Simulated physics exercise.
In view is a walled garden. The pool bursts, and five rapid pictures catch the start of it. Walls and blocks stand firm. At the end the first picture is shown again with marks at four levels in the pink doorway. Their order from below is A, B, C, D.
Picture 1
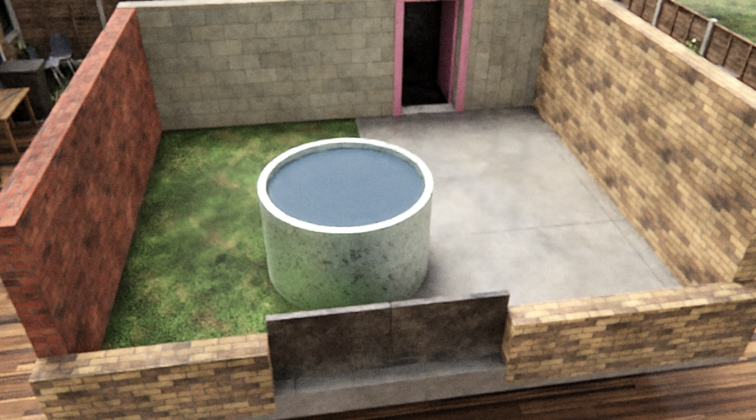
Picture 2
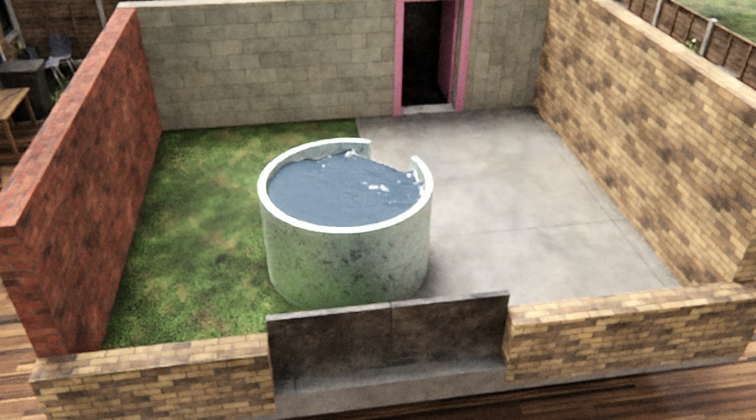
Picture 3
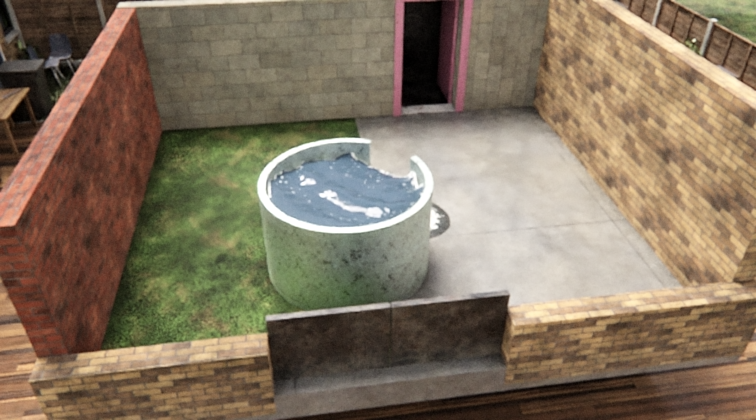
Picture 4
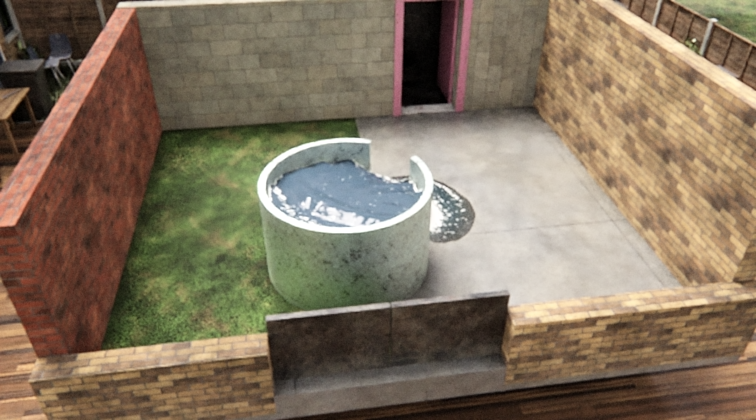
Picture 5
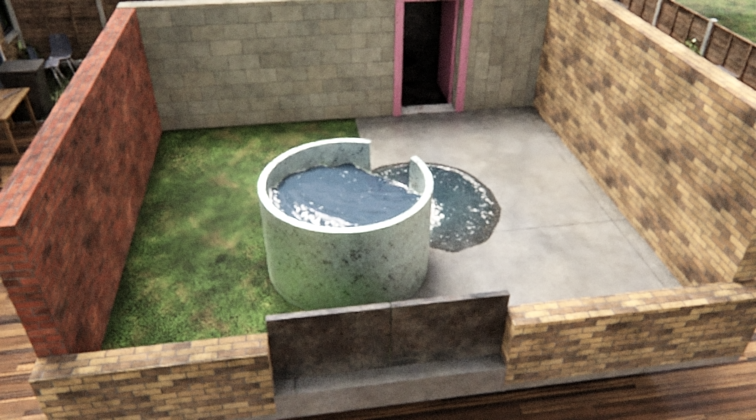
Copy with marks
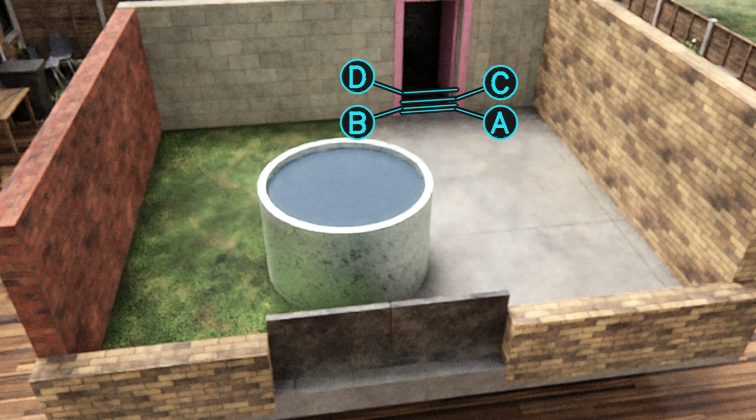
A round, pale tank full of water in a walled garden opened at the back, and the water churned inside as some poured out, spreading a puddle across the grey paving to the right.
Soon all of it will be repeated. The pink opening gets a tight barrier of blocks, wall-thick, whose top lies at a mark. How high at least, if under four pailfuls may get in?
C.
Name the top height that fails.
The answer is B.
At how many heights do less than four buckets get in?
Two.
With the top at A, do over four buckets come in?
Yes, it does.
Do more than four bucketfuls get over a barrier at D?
No.
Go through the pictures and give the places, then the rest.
Water in the pool at rest, its middle at (346, 187); foot of the pink doorway at (428, 113); shut gate at (390, 315).
Water covers 1 % of the ground, its front hidden from here.
Water covers 2 % of the ground and shows as far out as (440, 224).
Water covers 5 % of the ground and shows as far out as (432, 181).
Water covers 9 % of the ground and shows as far out as (465, 174).
On the marked copy, A at (428, 110); B at (429, 106); C at (429, 100); D at (429, 91); from the bottom up A, B, C, D.
With A, dozens of bucketfuls pour in.
With B, about 13 bucketfuls get in.
With C, a bucket or two gets in.
With D, nothing gets over.
